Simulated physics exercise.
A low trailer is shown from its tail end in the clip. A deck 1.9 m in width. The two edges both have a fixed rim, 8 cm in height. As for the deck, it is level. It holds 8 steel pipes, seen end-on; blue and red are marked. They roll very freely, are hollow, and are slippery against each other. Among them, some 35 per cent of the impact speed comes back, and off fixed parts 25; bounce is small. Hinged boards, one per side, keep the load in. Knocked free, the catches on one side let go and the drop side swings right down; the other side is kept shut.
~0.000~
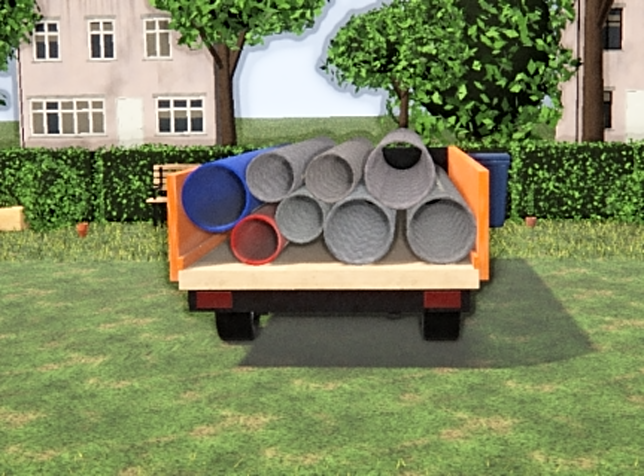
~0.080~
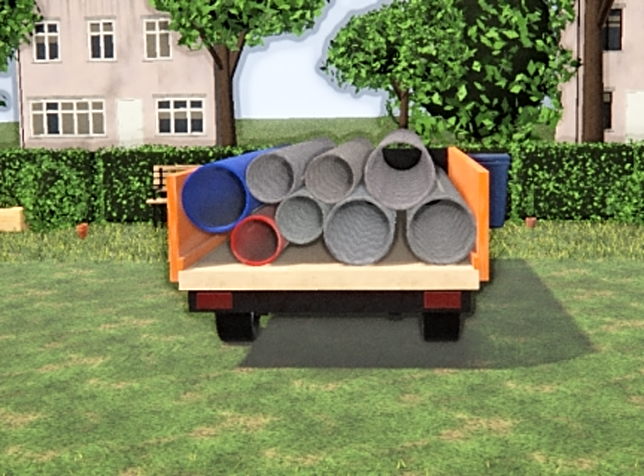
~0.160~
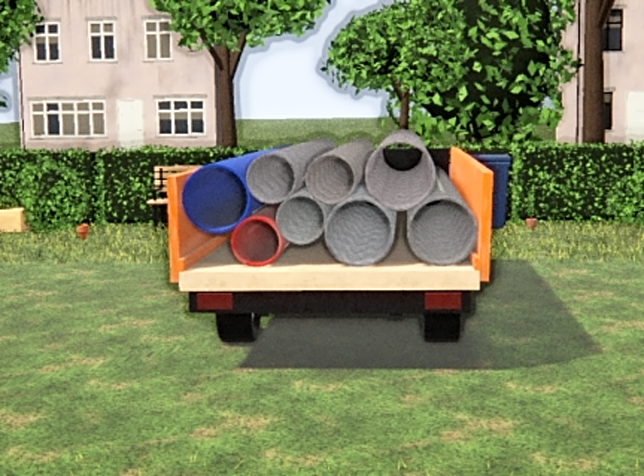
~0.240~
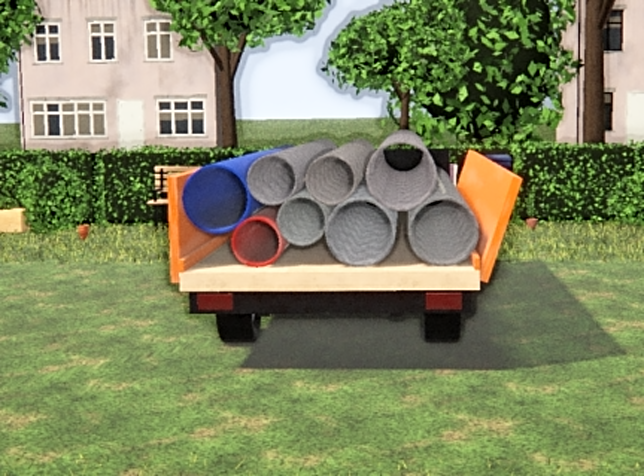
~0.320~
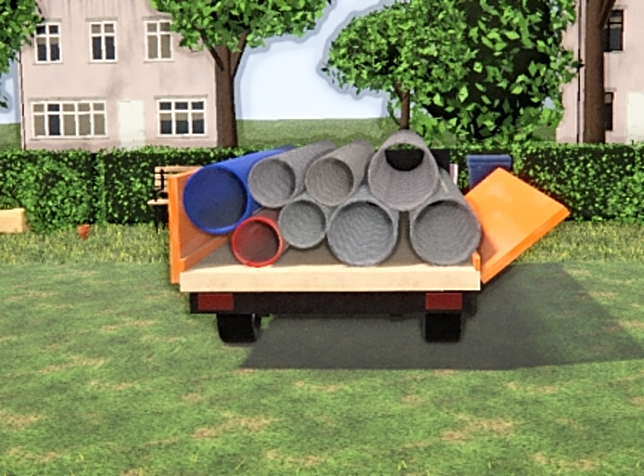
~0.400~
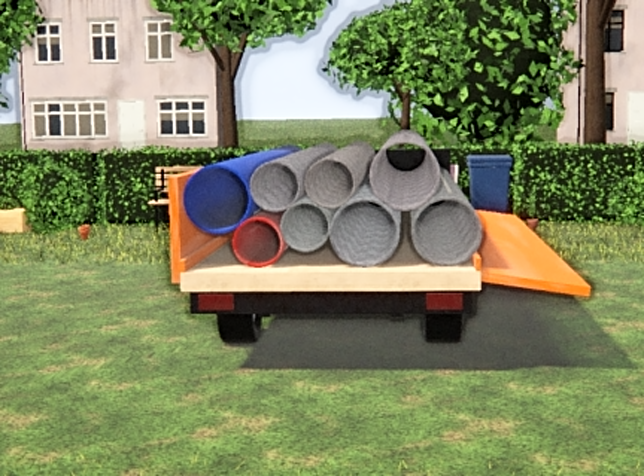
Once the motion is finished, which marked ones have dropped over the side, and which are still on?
Blue is still on; red is still on.
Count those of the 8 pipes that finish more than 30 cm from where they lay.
Total tallied: 0.
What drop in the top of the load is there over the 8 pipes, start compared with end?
Roughly 0 cm.
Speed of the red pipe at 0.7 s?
Close to 0.0 m/s at that moment.
After 0.7 s, blue is up on others, 20 cm from the left edge; red is on the deck, 45 cm from the left edge; 0 gone from the deck.
At rest (1.1 s), blue is up on others, 20 cm from the left edge; red is on the deck, 45 cm from the left edge; 0 gone from the deck.
